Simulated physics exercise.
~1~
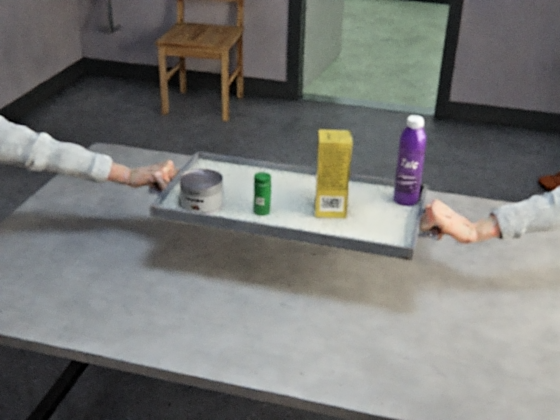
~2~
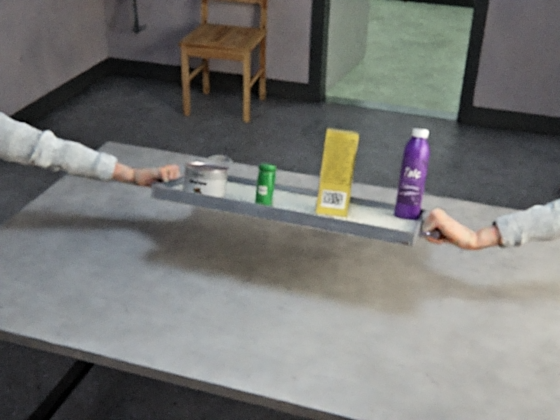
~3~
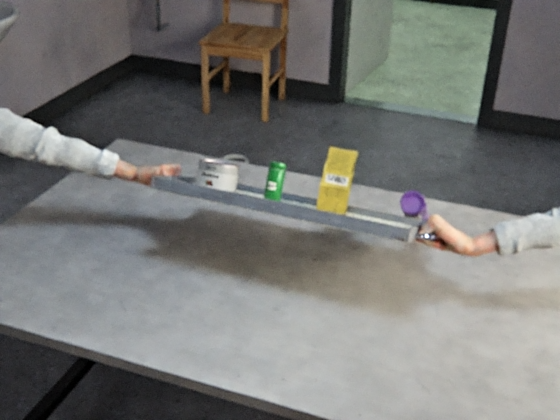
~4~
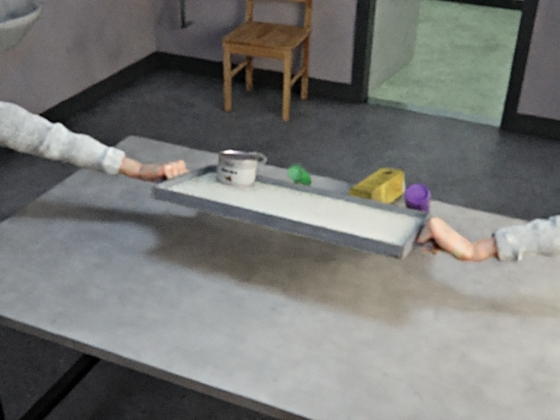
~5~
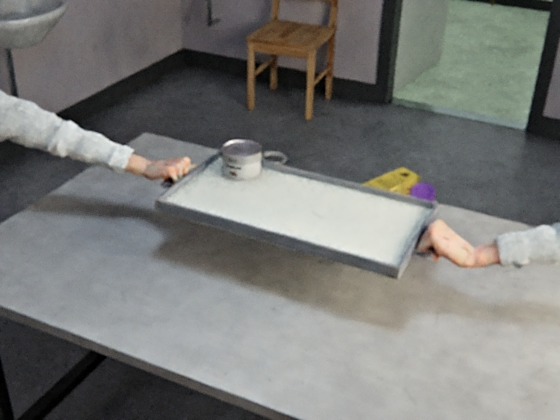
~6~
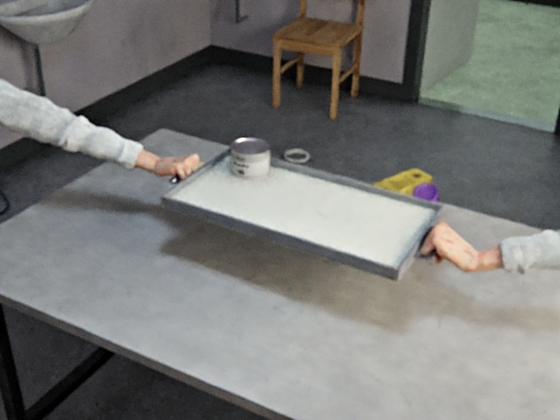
Over a grey table, two hands tipped a tray away from the viewer, and the purple bottle, yellow carton and green shaker toppled and went off the far side before it was levelled again, leaving only the white tub on it, shifted but upright.
